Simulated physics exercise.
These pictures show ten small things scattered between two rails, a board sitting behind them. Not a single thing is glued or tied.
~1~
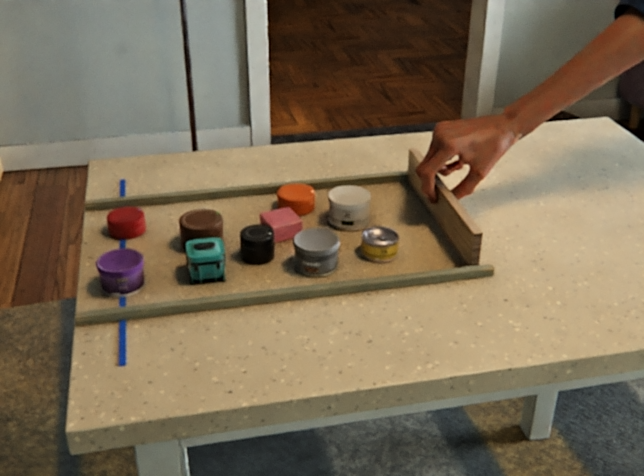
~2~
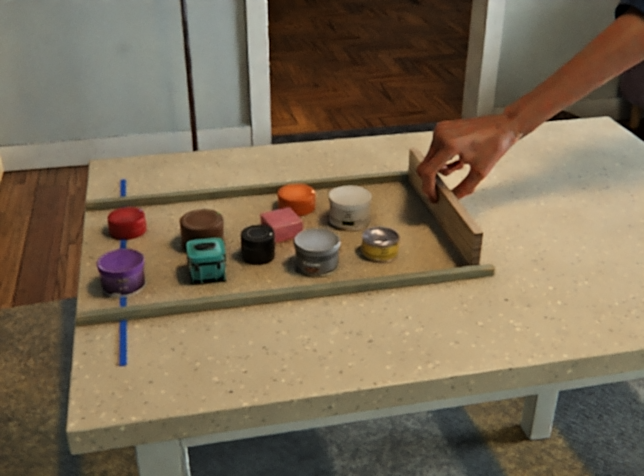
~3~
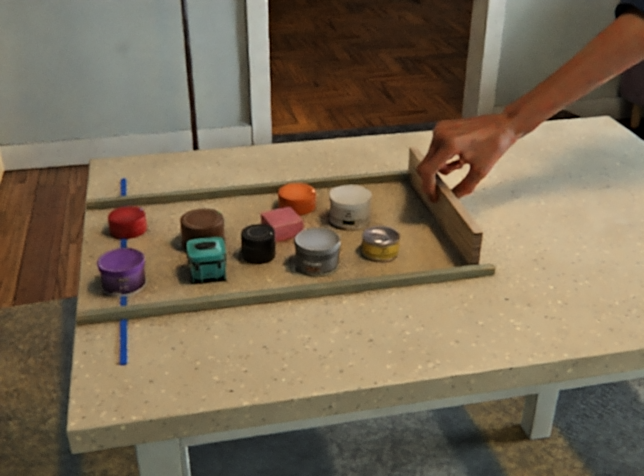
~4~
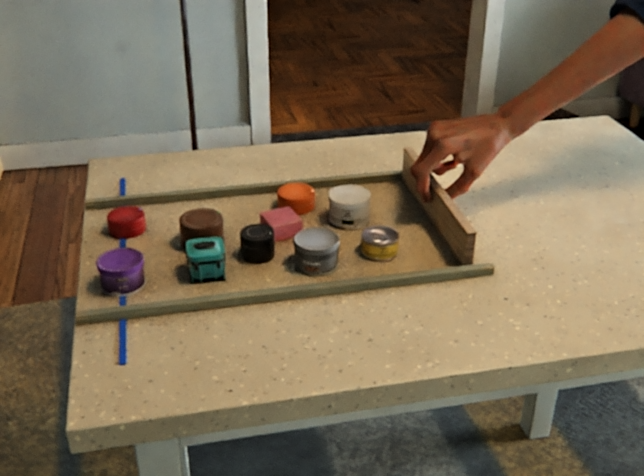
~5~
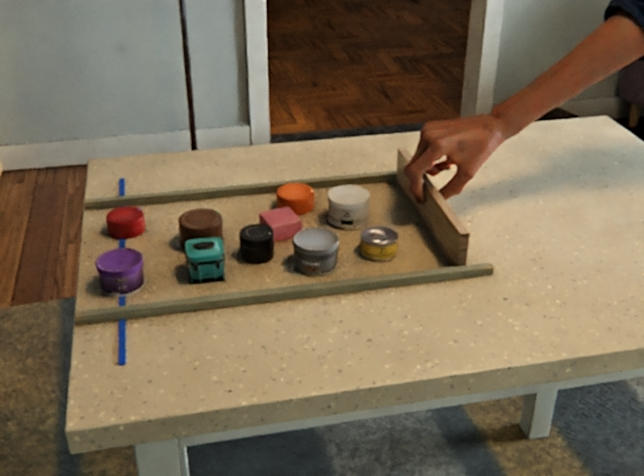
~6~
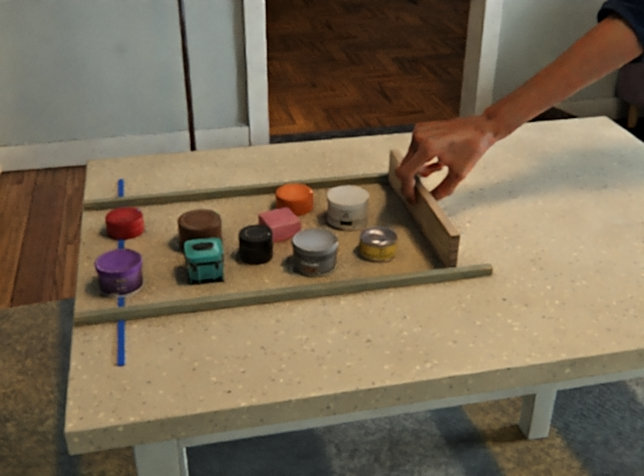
A speckled pale tabletop in a room with a wooden floor beyond is seen from slightly above by a still camera. Between two thin rails sit ten small things, a purple tin and red lid by blue tape at left, brown, turquoise, black, pink and orange ones mid-way, and white, grey and yellowish ones further right. A hand at right holds an upright board, at first still, then slides it slightly left while the objects stay put.
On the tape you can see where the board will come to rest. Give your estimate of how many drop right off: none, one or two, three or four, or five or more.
My estimate: Five or more.
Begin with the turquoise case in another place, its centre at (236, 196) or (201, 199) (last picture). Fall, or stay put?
Results in order - down; down.
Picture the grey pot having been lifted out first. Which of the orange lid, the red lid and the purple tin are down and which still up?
Orange lid: Still there; red lid: Over the edge; purple tin: Over the edge.
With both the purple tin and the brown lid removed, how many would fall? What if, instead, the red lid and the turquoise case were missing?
First 3, then 3.
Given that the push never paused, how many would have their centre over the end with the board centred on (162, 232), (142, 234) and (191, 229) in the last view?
Going through the three positions, you'd get 1, 2 and 0.
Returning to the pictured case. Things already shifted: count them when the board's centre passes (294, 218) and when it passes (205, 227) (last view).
At the first place 7, at the second 9.
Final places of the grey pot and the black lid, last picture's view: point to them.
The first sits around (95, 291), while the other sits around (103, 248).
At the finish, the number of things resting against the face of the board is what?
It's touching 5 at the end.
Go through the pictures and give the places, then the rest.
In the first picture, purple tin (122, 273); red lid (126, 223); turquoise case (206, 260); board (441, 204); tape (123, 255).
In the second picture, red lid (127, 223); black lid (258, 245).
In the third picture, turquoise case (207, 260); pink block (282, 224).
In the fourth picture, purple tin (122, 272); white pot (349, 208).
In the fifth picture, red lid (126, 223); orange lid (295, 199).
In the sixth picture, purple tin (120, 273); red lid (125, 223); turquoise case (205, 260); board (420, 205); tape (121, 255).
Soon after, none off yet; purple tin at rest near (120, 273); red lid at rest near (125, 223); turquoise case at rest near (205, 260).
After that, none off yet; purple tin at rest near (120, 273); red lid at rest near (125, 223); turquoise case moving near (194, 260).
And then, none off yet; purple tin displaced about its own width near (82, 281); red lid at rest near (117, 221); turquoise case displaced well along near (123, 269).
In the end, the number that fall off is five or more; gone, pink block, brown lid, turquoise case, red lid and purple tin.
